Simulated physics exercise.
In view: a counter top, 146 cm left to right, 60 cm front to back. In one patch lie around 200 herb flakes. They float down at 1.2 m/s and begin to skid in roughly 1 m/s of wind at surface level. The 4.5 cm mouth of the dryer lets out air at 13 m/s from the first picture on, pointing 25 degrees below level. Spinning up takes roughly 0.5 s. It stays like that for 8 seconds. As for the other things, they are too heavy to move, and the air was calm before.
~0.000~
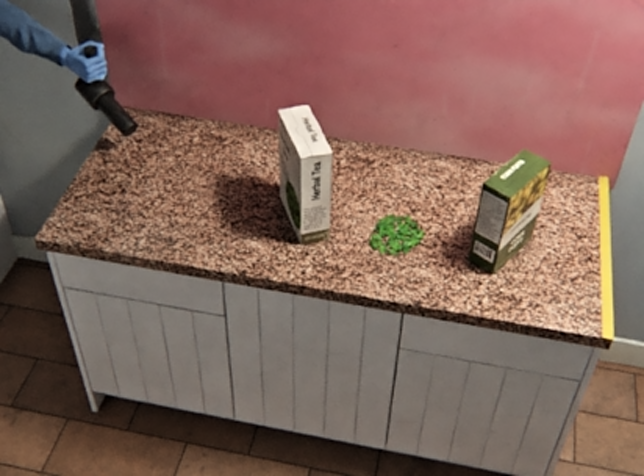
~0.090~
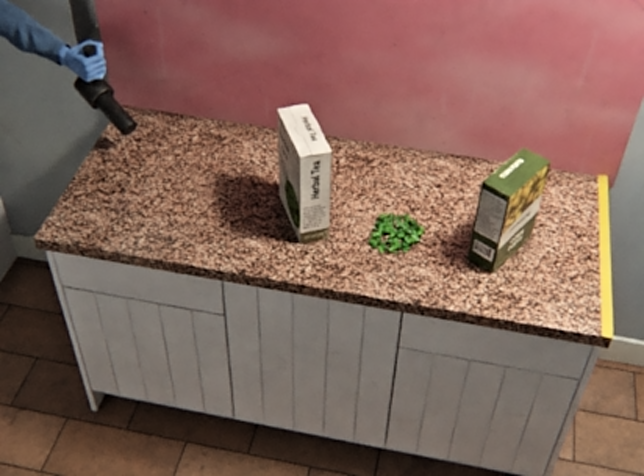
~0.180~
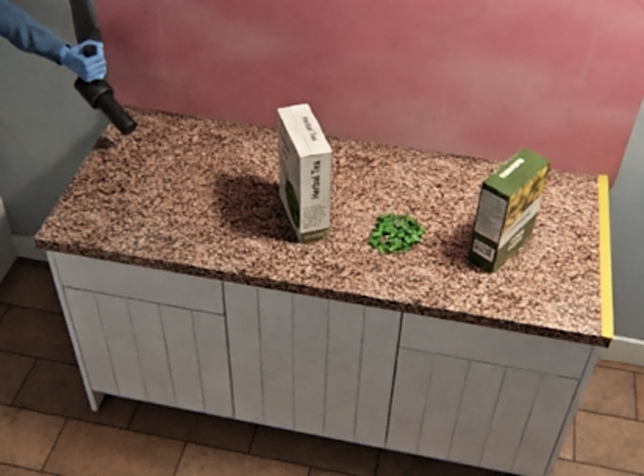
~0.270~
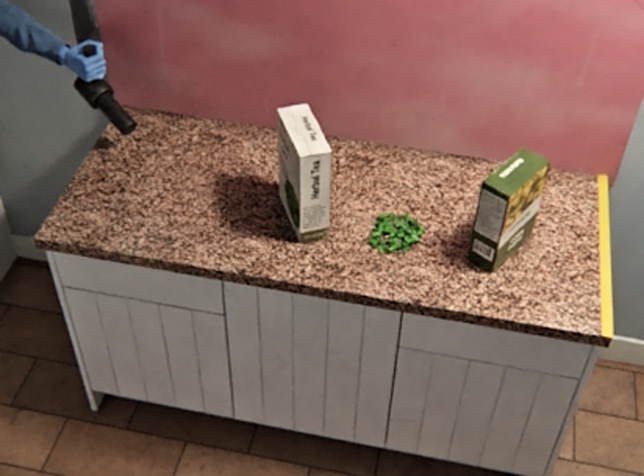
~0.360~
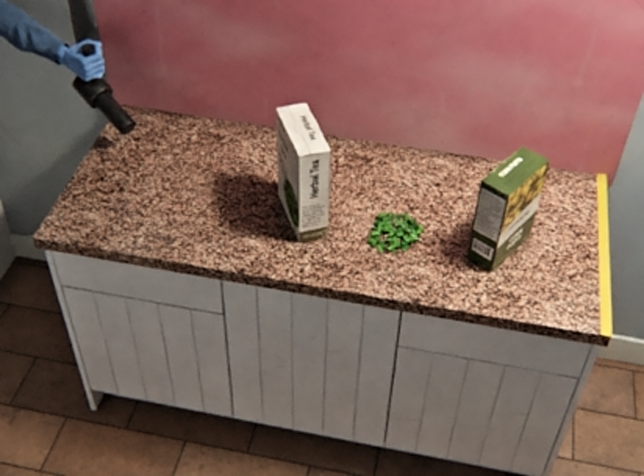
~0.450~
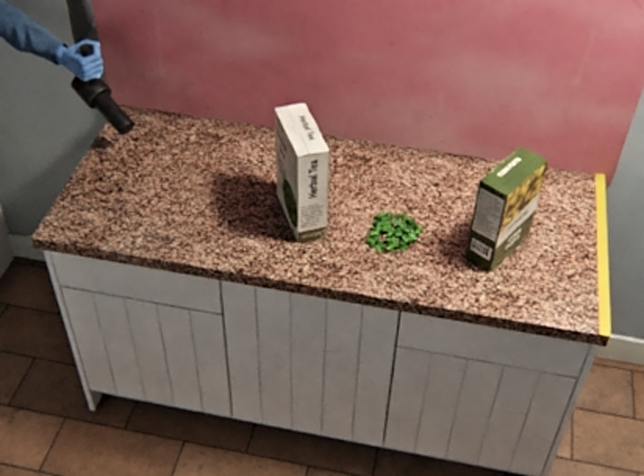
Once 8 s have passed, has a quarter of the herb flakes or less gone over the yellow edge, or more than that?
Most likely the tally past that edge holds at or under a quarter.
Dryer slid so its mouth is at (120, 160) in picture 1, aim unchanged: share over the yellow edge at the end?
That would come to roughly 2 %.
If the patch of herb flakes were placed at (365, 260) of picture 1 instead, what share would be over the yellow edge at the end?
I'd expect around 10 percent of them to end up there.
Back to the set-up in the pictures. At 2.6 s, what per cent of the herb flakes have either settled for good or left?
About 70 per cent.
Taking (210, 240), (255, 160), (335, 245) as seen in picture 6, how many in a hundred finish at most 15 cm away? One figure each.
First spot near 0 %, second near 0 %, third near 30 %.
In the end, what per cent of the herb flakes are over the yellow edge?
Close to 0 percent.
After 1.6 s the count stands so, 0 % are over the yellow edge; the middle of those still in play is near (394, 230).
After 2.6 s the count stands so, 0 % are over the yellow edge; the middle of those still in play is near (397, 231).
After 4.4 s the count stands so, 0 % are over the yellow edge; the middle of those still in play is near (397, 231).
After 8.0 s, at the end, 0 % are over the yellow edge; the middle of those still in play is near (397, 231).
